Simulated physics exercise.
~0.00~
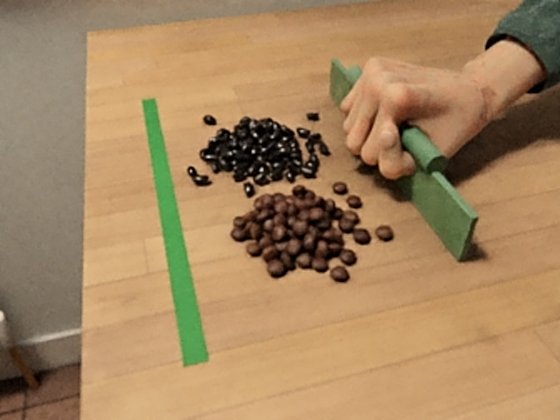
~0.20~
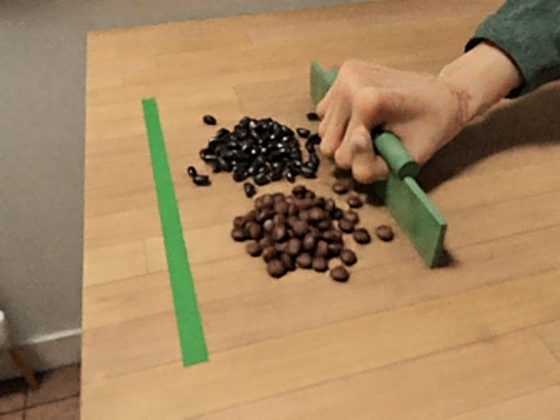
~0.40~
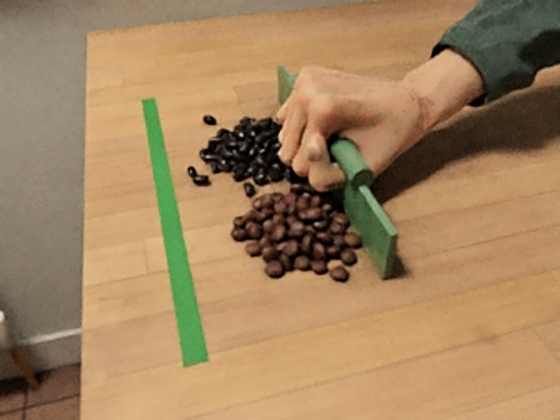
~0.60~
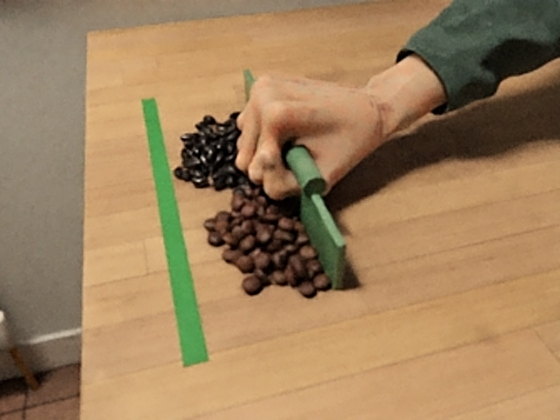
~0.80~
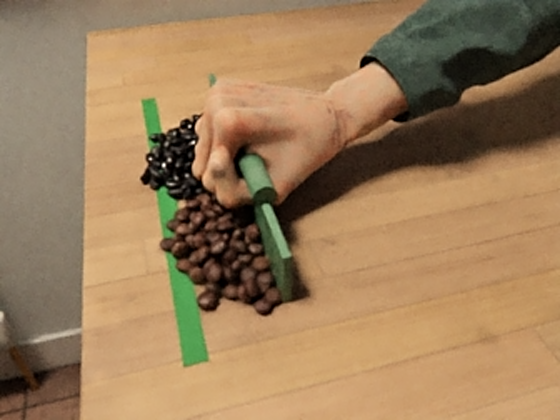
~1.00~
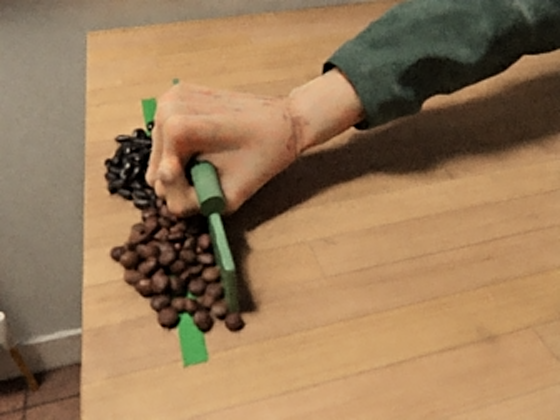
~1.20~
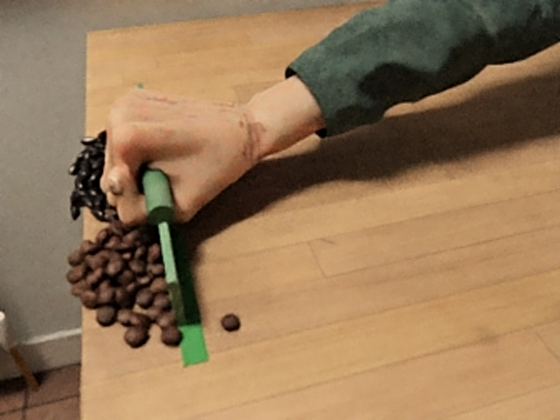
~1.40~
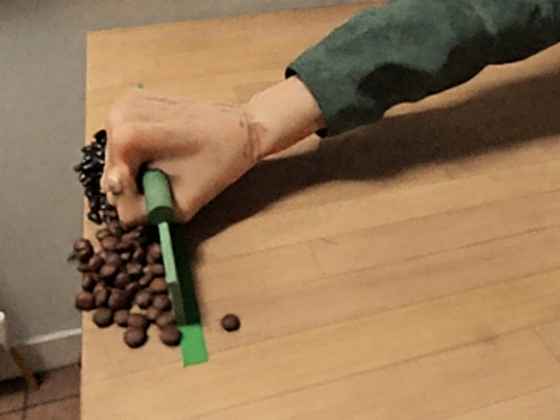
On a wooden table, a hand scrapes two bean piles left until some spill off the edge.
